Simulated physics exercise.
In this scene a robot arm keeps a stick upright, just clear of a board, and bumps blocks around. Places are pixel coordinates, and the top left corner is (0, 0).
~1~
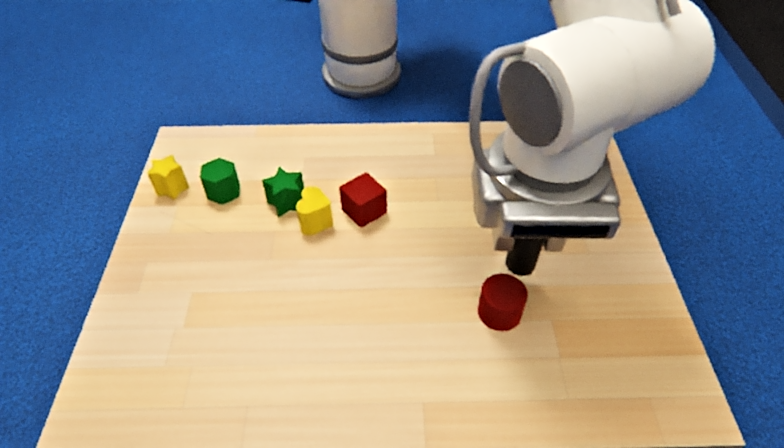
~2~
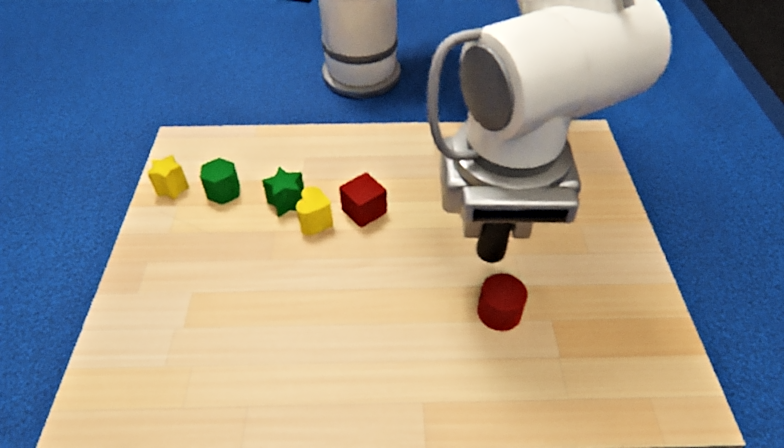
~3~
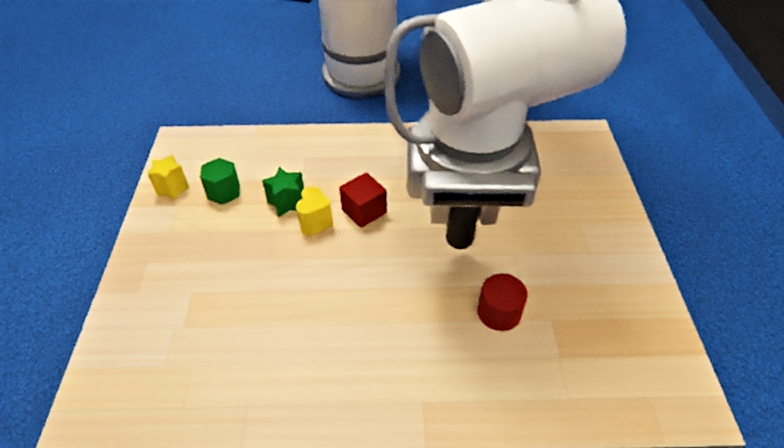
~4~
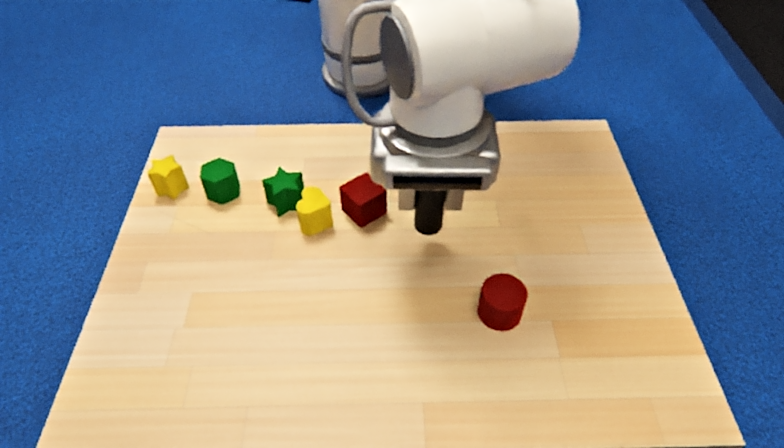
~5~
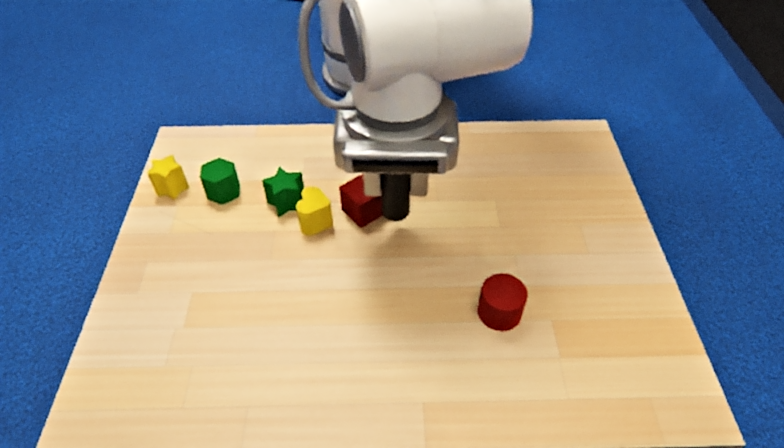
A white robot arm with a short black stick glided left and slightly away over a wooden board, passing from near a red cylinder to beside the red cube, while the colored blocks stayed still.
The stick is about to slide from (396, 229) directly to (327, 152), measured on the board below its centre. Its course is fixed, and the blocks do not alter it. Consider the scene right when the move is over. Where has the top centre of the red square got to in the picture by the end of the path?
At (321, 167).
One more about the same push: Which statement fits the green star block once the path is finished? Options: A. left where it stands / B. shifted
Correct choice: A.
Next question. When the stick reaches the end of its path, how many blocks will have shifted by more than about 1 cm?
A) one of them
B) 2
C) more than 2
A - one of them.
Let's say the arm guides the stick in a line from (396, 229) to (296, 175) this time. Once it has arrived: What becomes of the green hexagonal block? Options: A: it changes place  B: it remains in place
The answer is B.
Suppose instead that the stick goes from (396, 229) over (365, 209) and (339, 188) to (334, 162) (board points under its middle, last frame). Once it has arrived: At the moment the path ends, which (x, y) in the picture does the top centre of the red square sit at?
It is at (301, 154).
The first path, step by step. One third of the way, stick at (369, 185); red square at (339, 175), turned 40° anticlockwise.
Two thirds of the way, stick at (346, 159); red square at (321, 167), turned 85° anticlockwise.
At the end, stick at (325, 135); green star block in place; yellow heart block in place; red square at (321, 167), turned 85° anticlockwise.
